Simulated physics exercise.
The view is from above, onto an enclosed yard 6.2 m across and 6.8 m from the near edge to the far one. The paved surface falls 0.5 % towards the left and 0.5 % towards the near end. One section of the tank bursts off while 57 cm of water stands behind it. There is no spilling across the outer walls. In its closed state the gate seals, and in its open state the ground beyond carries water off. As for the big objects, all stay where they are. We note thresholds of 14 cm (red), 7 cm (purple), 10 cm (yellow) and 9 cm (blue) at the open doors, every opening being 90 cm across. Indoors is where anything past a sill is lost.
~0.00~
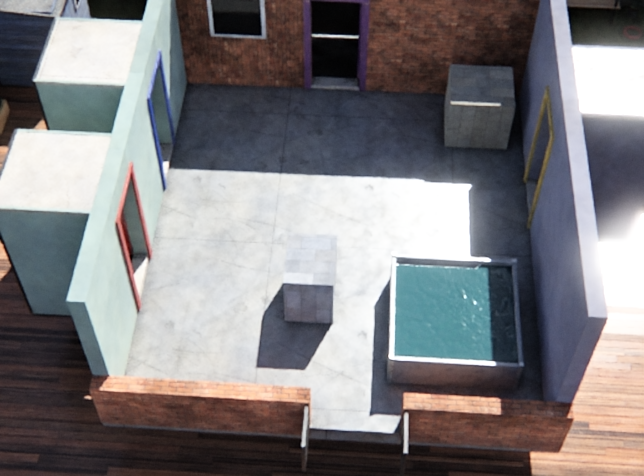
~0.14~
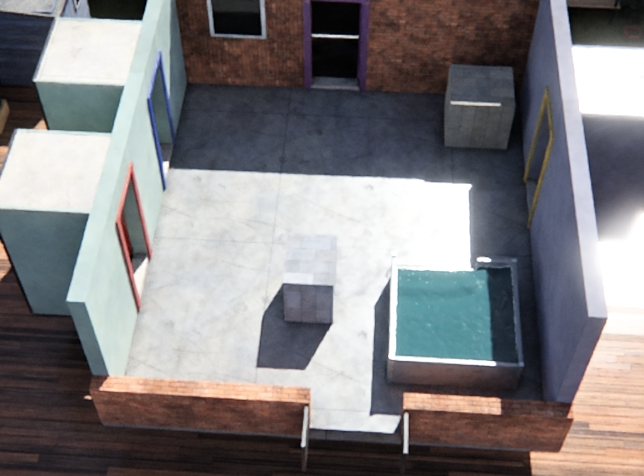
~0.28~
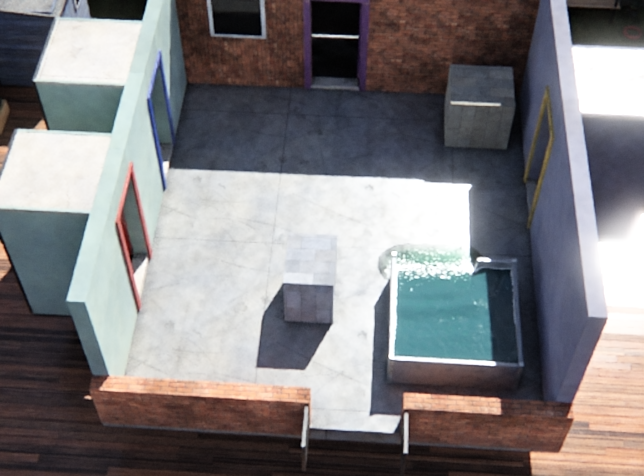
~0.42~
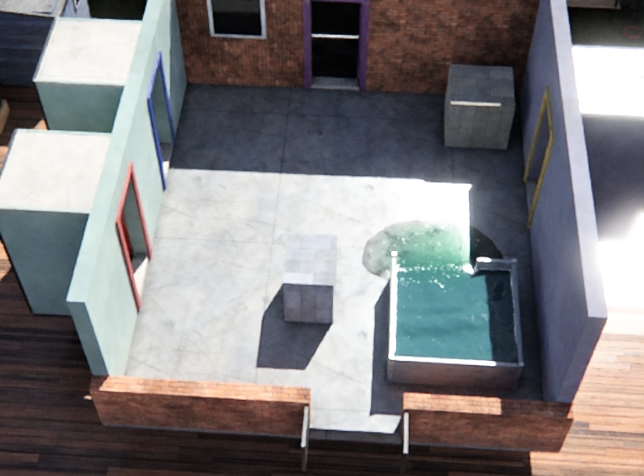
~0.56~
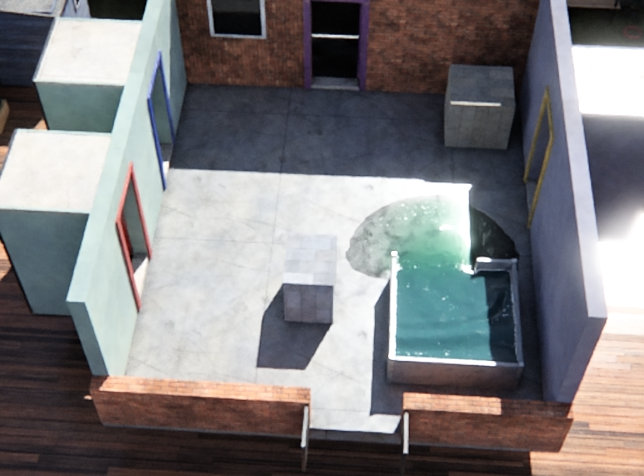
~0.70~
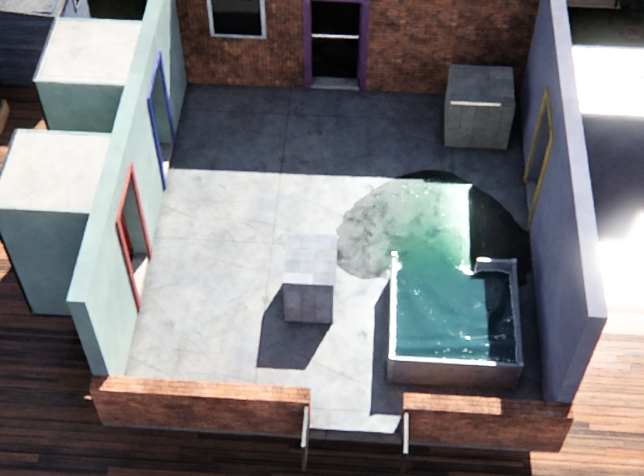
An enclosed paved yard is seen from high above, with a brick wall at the back, a pale green wall on the left and a grey-purple one on the right. Red, blue, purple and yellow surrounds mark openings, and grey blocks stand near the middle and at back right, beyond a square tank of teal water. Water bursts from the tank's far side and spreads in a rounded sheet across the paving, while the view stays still.
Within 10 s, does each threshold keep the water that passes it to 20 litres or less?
In order: Red door: Within the allowance; purple door: Beyond the allowance; yellow door: Within the allowance; blue door: Within the allowance.
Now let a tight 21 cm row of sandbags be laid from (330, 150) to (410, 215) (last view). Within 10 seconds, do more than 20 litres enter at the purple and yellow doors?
Against the limit, the purple door stays within it and the yellow door stays within it.
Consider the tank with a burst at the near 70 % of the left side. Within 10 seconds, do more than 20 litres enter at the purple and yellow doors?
Measured against that limit, purple comes out short of it and yellow comes out short of it.
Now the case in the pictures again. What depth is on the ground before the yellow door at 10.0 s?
It's about 3.0 cm.
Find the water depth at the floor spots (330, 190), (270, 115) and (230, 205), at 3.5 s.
Taking the spots in order: 2 cm, 6 cm, 1 cm.
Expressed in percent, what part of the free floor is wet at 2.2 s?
I'd say around 45 % is wet.
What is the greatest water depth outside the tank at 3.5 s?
I'd say near 22 centimetres.
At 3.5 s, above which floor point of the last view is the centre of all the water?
I'd put it close to (408, 206).
After 1.4 s water covers 30 % of the floor and is deepest (30 cm) near (415, 278); red door not reached, purple door not reached, yellow door 6 cm at the sill, 0 L in, blue door not reached.
After 2.2 s water covers 45 % of the floor and is deepest (24 cm) near (507, 158); red door not reached, purple door 10 cm at the sill, 2 L in, yellow door 6 cm at the sill, 0 L in, blue door not reached.
After 3.5 s water covers 55 % of the floor and is deepest (22 cm) near (187, 87); red door not reached, purple door 13 cm at the sill, 36 L in, yellow door 10 cm at the sill, 1 L in, blue door 3 cm at the sill, 0 L in.
After 6.0 s water covers 60 % of the floor and is deepest (14 cm) near (234, 89); red door not reached, purple door 9 cm at the sill, 56 L in, yellow door 7 cm at the sill, 3 L in, blue door 8 cm at the sill, 0 L in.
After 10.0 s water covers 90 % of the floor and is deepest (13 cm) near (120, 402); red door 5 cm at the sill, 0 L in, purple door 4 cm at the sill, 59 L in, yellow door 3 cm at the sill, 3 L in, blue door 8 cm at the sill, 1 L in.
